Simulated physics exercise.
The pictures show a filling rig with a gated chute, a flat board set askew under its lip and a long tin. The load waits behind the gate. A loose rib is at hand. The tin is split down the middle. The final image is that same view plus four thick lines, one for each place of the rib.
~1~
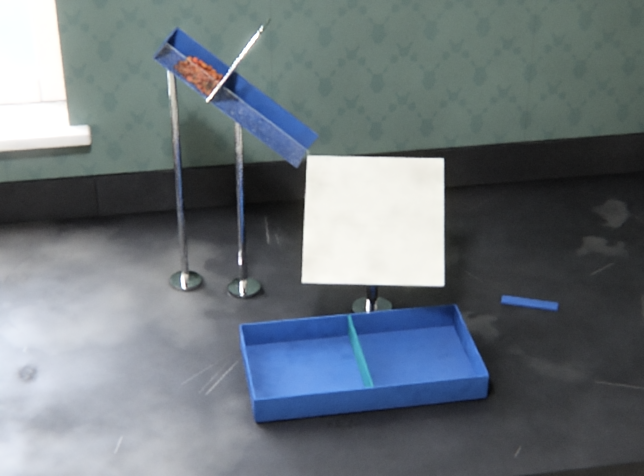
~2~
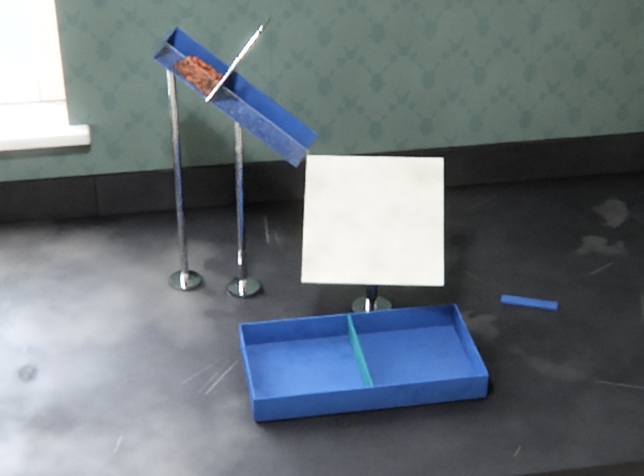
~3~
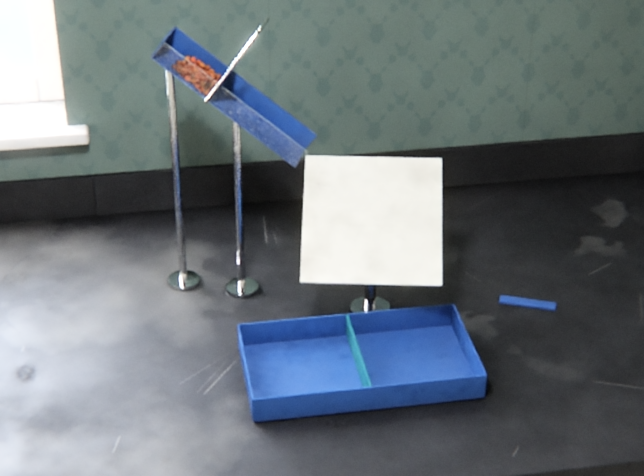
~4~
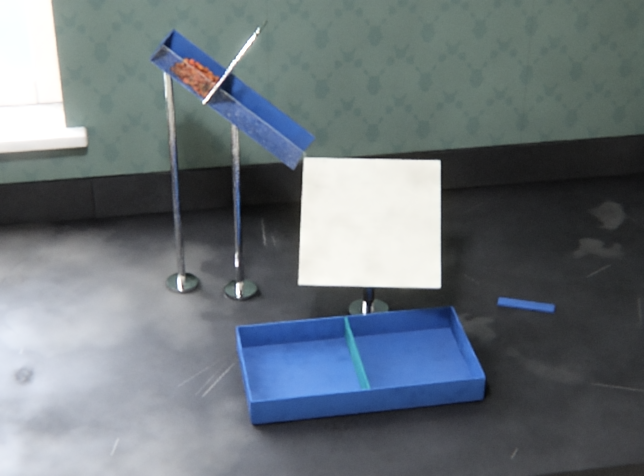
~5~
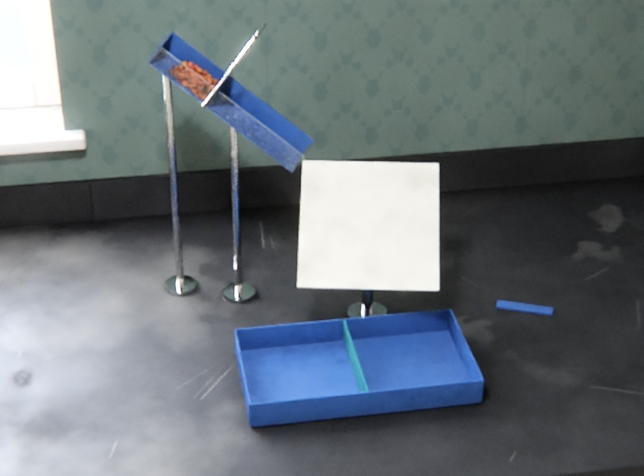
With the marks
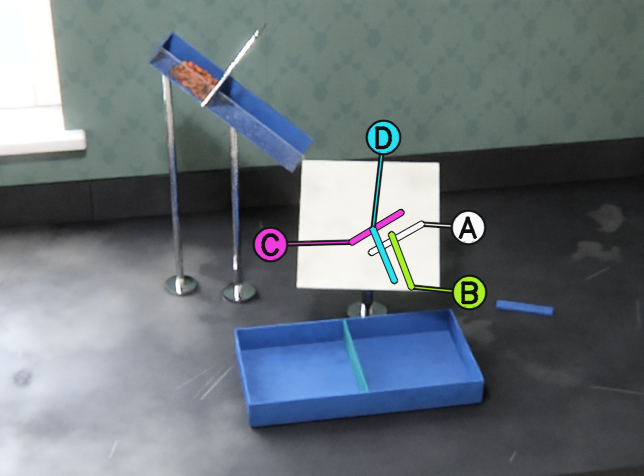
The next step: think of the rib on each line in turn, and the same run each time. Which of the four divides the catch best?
A works best here.
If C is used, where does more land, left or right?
The left half.
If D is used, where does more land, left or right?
More lands on the right.
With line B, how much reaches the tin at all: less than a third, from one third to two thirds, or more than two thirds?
It is more than two thirds.
On the marked copy, line A from (421, 224) to (371, 252); line B from (391, 234) to (411, 287); line C from (401, 212) to (351, 242); line D from (373, 229) to (394, 280).
For line A, of what is caught, close to a third in the left half, close to two thirds in the right.
For line B, of what is caught, a small share in the left half, all but a few in the right.
For line C, of what is caught, the bulk in the left half, close to a quarter in the right.
For line D, of what is caught, a small share in the left half, the bulk in the right.
